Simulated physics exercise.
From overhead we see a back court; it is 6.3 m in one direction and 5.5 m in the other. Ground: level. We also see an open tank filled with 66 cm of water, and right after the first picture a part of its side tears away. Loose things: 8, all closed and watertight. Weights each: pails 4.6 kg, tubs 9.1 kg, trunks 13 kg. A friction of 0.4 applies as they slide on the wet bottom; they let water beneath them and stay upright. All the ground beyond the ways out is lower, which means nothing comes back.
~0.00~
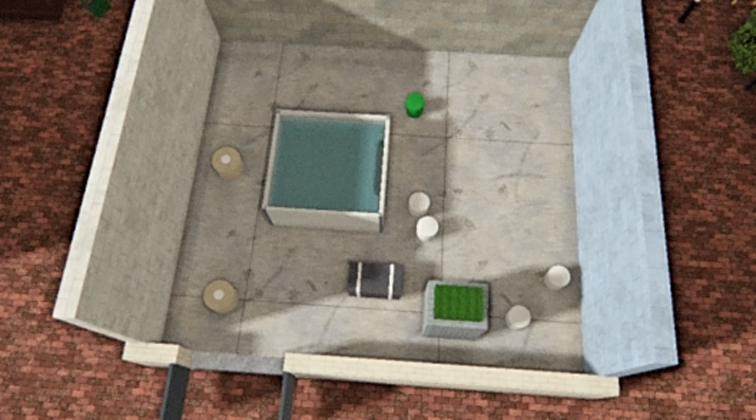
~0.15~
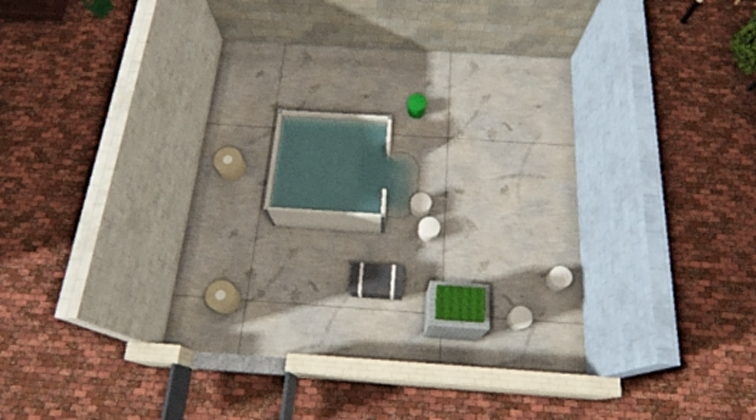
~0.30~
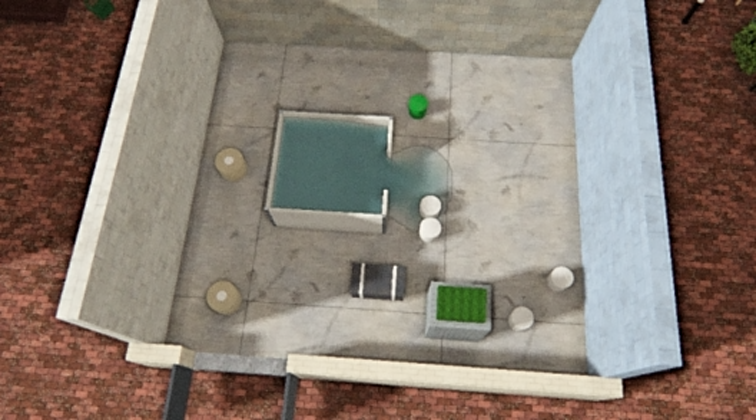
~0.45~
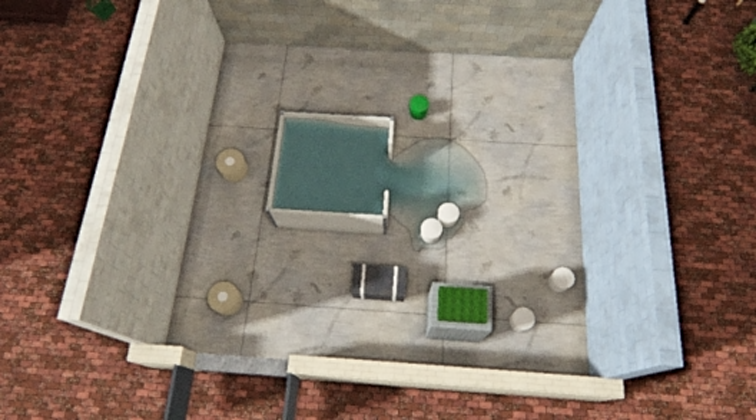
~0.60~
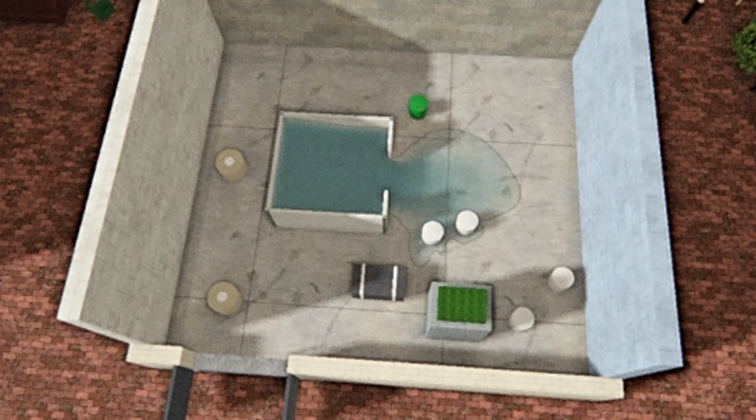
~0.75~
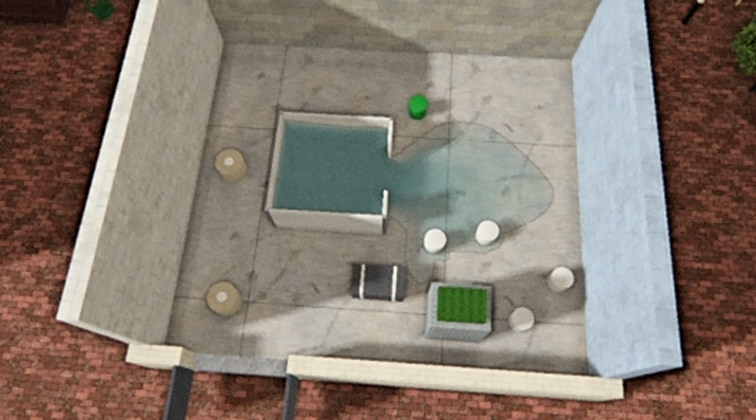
Water pours through a gap in the right side of a pale square tank, in a walled grey paved court seen from high overhead with red brick ground around it. A green pail stands above right, two tan round objects left, a dark strapped chest and a grass-topped box below, white cylinders right. The puddle spreads rightward, pushing one white cylinder right and nudging its neighbour slightly.
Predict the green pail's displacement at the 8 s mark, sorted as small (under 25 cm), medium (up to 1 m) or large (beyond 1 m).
The displacement is medium.
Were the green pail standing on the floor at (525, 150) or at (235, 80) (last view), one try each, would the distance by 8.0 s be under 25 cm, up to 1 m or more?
In that order: It goes a long way; it hardly budges.
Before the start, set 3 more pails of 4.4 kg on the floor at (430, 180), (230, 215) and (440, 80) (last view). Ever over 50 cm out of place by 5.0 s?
Listed order gives above the limit, within the limit, above the limit.
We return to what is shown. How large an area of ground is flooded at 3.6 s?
About 18 m2.
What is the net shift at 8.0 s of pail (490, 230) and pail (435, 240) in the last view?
Taking them in turn, the shifts are 250 cm and 80 cm.
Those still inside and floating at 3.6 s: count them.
The count is 3.
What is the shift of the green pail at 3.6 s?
Roughly 0 cm by then.
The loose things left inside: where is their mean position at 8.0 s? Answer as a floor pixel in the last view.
(344, 254).
After 1.6 s the green pail is near (418, 104), 0.0 m from its start, aground; 0 of 8 are out; 1 afloat.
After 3.6 s the green pail is near (418, 104), 0.0 m from its start, aground; 0 of 8 are out; 3 afloat.
After 5.6 s the green pail is near (404, 114), 0.3 m from its start, aground; 0 of 8 are out; 3 afloat.
After 8.0 s the green pail is near (400, 116), 0.4 m from its start, aground; 0 of 8 are out; 1 afloat.
